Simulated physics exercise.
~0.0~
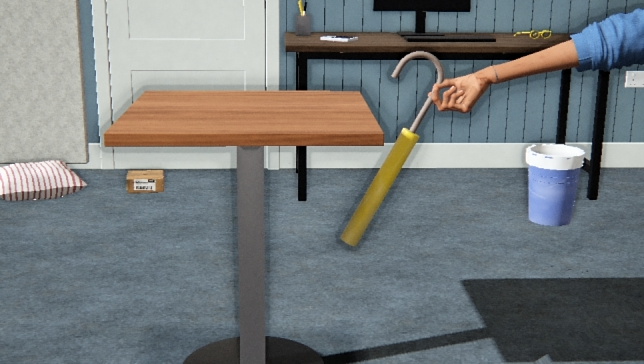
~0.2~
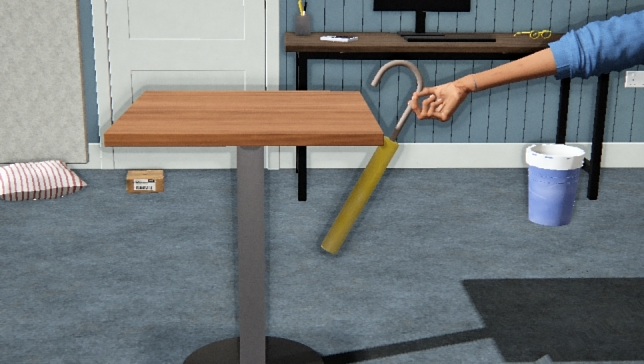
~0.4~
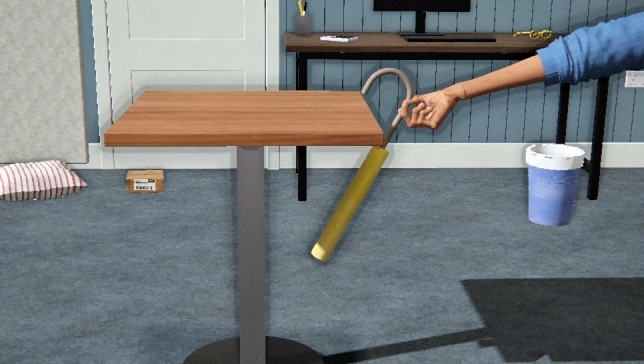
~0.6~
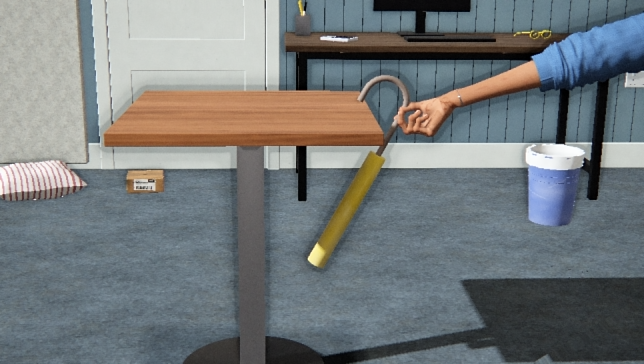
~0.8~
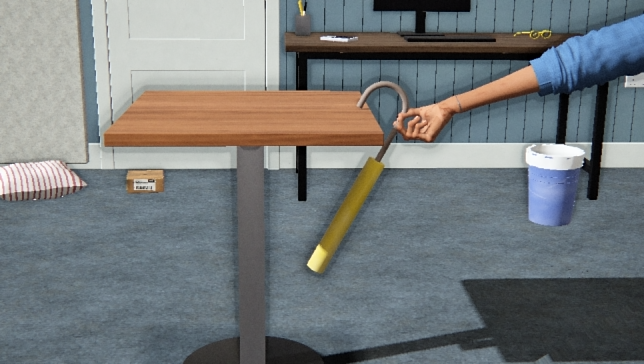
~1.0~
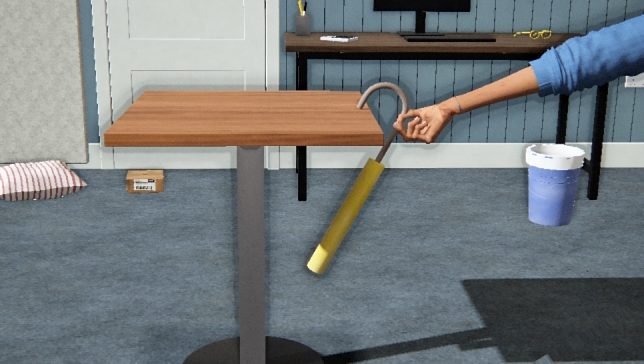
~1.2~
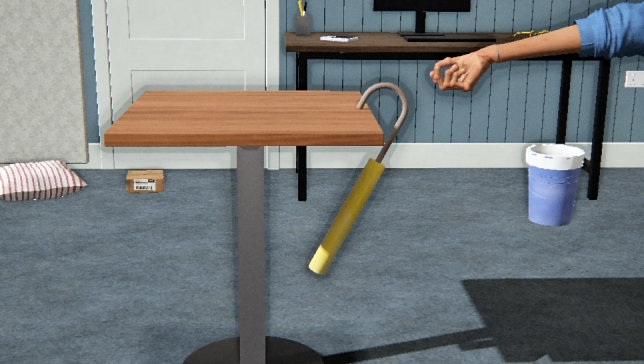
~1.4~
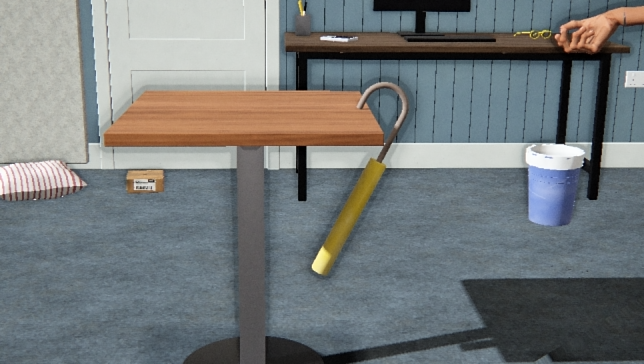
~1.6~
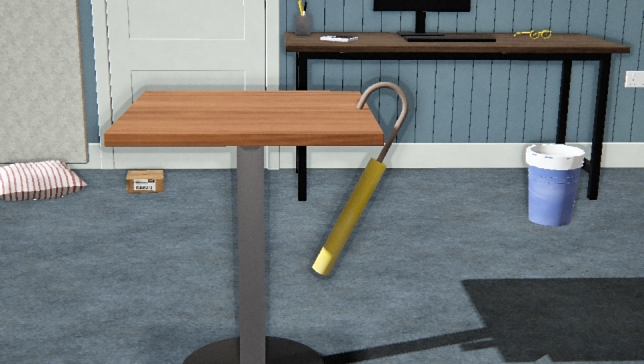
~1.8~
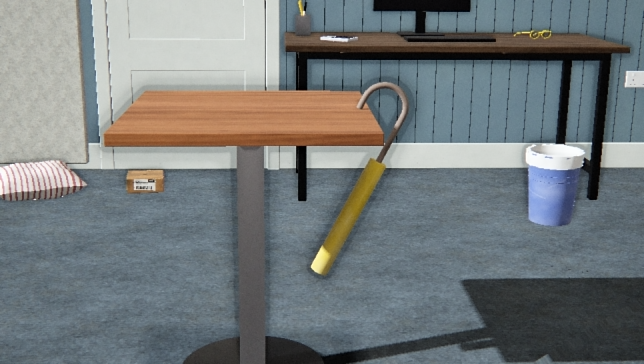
A hand carried a yellow umbrella with a curved handle leftward to a wooden table and lowered it until the handle hooked over the right edge. The hand let go and drew away, and the umbrella stayed hanging there at a slant.
